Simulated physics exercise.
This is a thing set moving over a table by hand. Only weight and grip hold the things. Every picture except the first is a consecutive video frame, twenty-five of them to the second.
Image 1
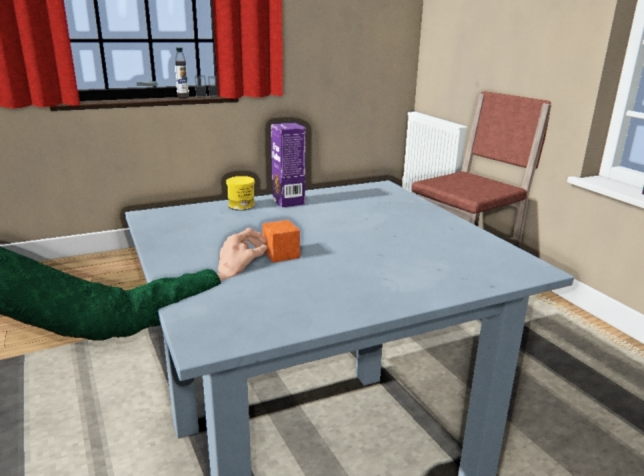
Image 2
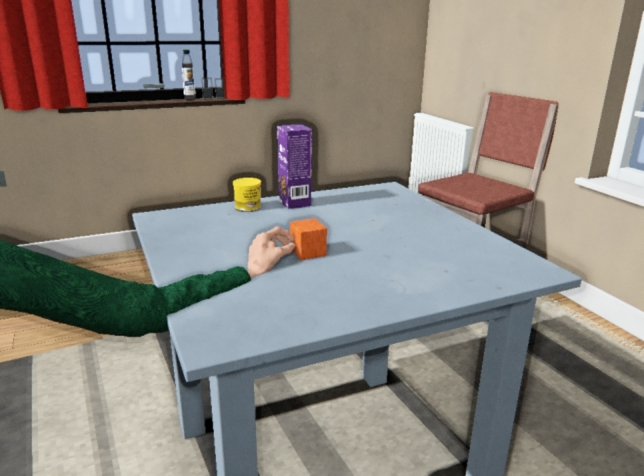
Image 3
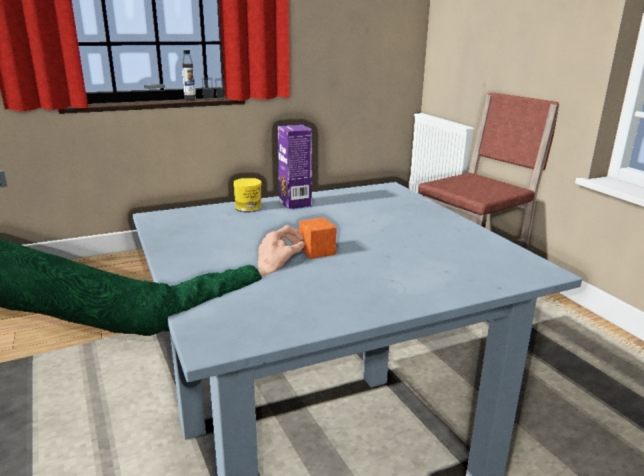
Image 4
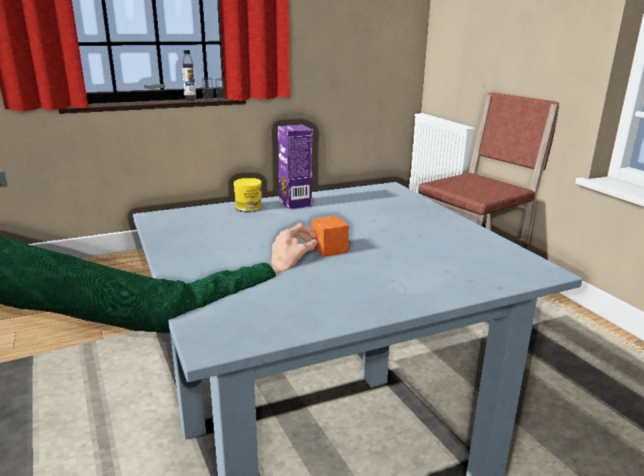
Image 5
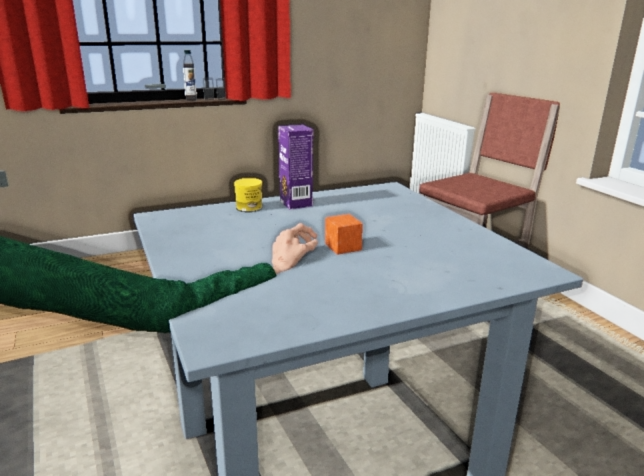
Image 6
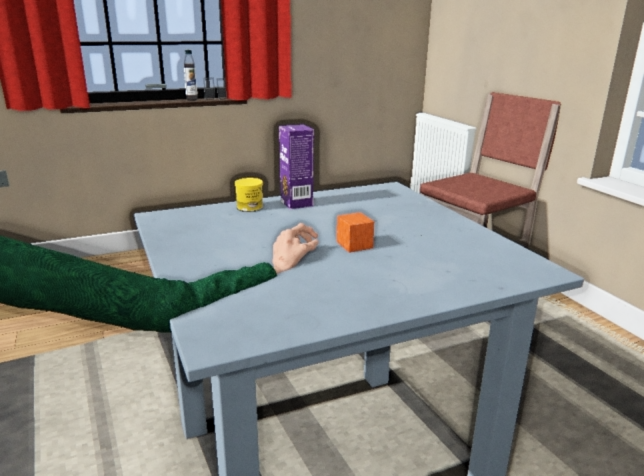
A green-sleeved hand pushes an orange block rightward across a table, and the block slides away from it.
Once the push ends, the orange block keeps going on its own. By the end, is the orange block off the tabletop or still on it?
By the end it is still on the tabletop.
Then, 0.24 s after the last picture, orange block slid well along near (383, 228).
Then, 0.48 s after the last picture, orange block resting near (383, 228).
At rest, moved from the start, orange block. Seen from the same camera at the end, orange block near (383, 228).
